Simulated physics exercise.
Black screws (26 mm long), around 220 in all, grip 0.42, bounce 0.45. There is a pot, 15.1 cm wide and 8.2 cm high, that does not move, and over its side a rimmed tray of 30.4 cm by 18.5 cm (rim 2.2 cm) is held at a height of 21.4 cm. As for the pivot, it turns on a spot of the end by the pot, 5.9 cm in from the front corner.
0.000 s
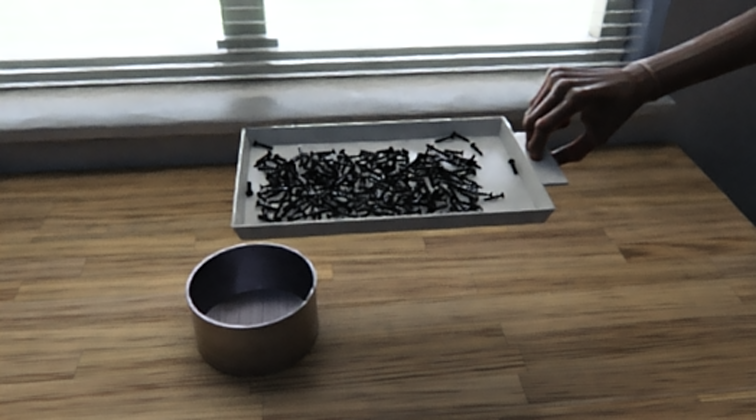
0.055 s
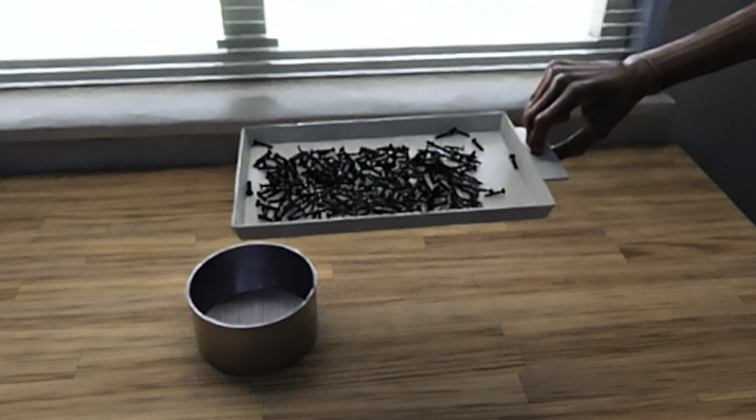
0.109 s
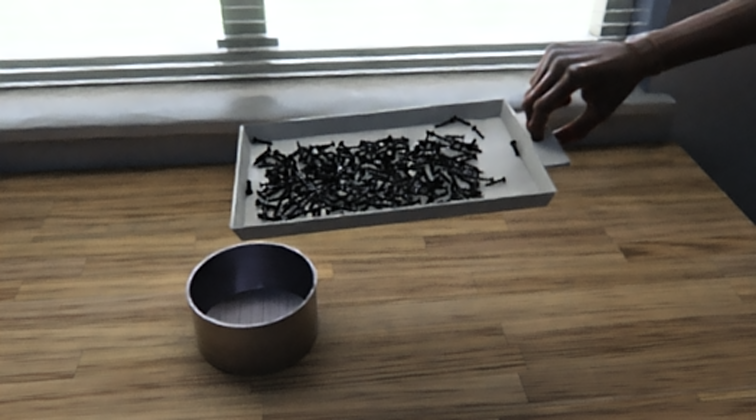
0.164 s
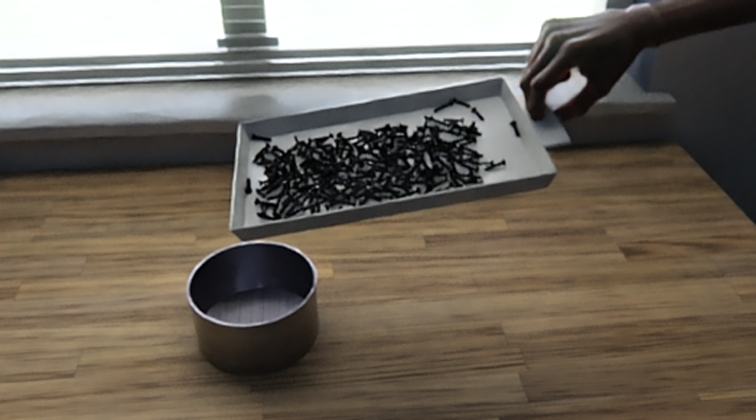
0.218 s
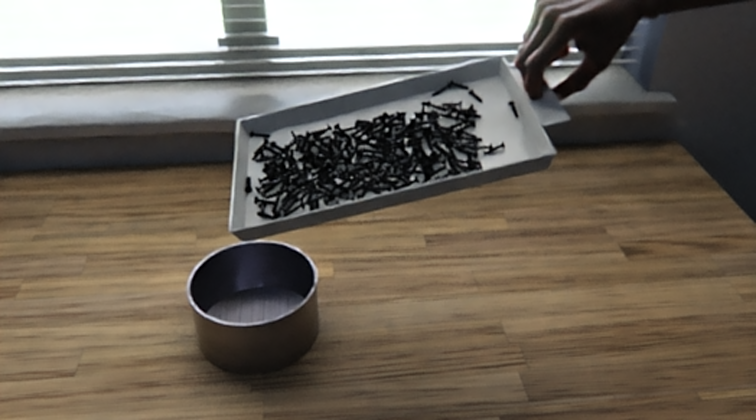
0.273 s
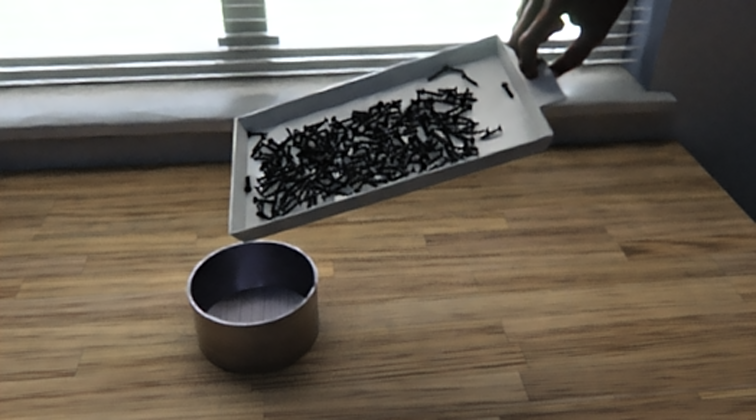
A tray of black screws tilts steadily as a hand raises its right end.
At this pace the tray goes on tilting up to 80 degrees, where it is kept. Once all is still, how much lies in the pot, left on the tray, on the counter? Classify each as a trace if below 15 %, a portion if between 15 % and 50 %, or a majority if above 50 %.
Pot: A portion. Tray: A trace. Counter: A majority.
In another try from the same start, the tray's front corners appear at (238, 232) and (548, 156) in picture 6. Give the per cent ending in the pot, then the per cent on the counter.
That works out as pot 5 and counter 90.
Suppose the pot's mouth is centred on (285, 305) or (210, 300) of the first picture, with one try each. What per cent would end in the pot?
Estimates: 15 in a hundred and 70 in a hundred.
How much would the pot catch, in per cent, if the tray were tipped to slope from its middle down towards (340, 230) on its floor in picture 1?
About 0 per cent.
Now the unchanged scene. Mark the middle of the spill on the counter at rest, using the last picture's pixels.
Somewhere around (182, 405), I'd say.
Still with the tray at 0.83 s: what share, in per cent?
I'd say close to 75 per cent.
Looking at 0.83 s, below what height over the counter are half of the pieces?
About 22 centimetres.
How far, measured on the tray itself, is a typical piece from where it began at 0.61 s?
7 cm.
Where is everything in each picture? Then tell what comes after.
The first frame shows tray tilt 0 degrees, front corners at (239, 222) and (547, 205); middle of the pieces at (375, 184); pot at (252, 282).
The second frame shows tray tilt 1 degrees, front corners at (239, 222) and (548, 200); middle of the pieces at (375, 182).
The third frame shows tray tilt 4 degrees, front corners at (238, 223) and (548, 188), lowest corner left front; middle of the pieces at (375, 176).
The fourth frame shows tray tilt 9 degrees, front corners at (237, 224) and (548, 169), lowest corner left front; middle of the pieces at (374, 166).
The fifth frame shows tray tilt 14 degrees, front corners at (236, 226) and (547, 150), lowest corner left front; middle of the pieces at (372, 157).
The sixth frame shows tray tilt 19 degrees, front corners at (235, 228) and (543, 132), lowest corner left front; middle of the pieces at (369, 148); pot at (253, 279). The tray's pace is about 90 degrees a second.
After 0.61 s, tilt 49 degrees; the tray holds 100 %, the pot 0 %.
After 0.83 s, tilt 69 degrees; the tray holds 75 %, the pot 0 %.
Then, at 1.17 s, tilt 80 degrees; the tray holds 15 %, the pot 10 %.
At rest (2.6 s), pot 25 %, tray 5 %, counter 75 %.
